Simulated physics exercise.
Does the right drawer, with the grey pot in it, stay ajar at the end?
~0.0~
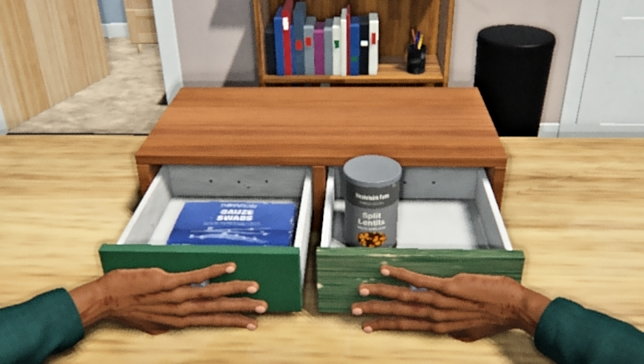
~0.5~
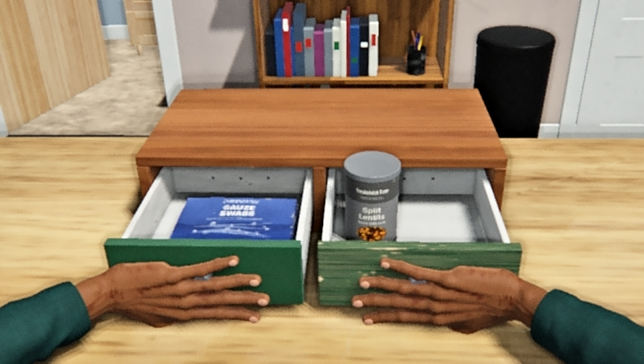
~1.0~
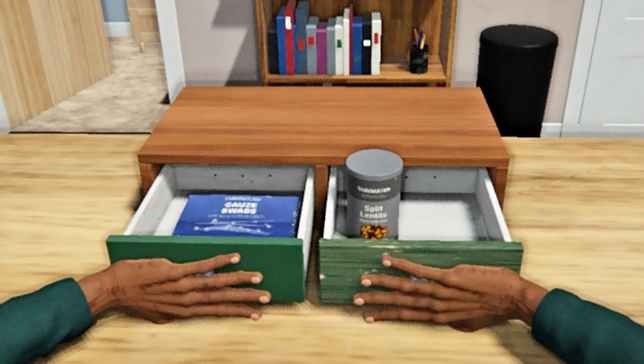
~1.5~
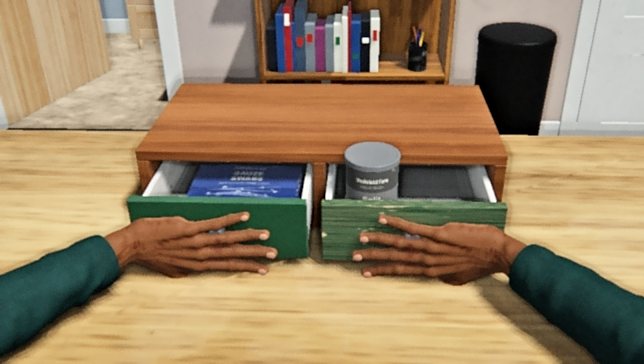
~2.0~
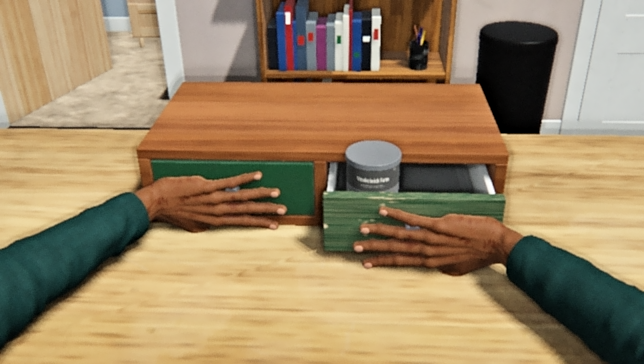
Yes, the right drawer is still partly open at the end, with the grey pot standing upright in it, while the left drawer is shut flush.
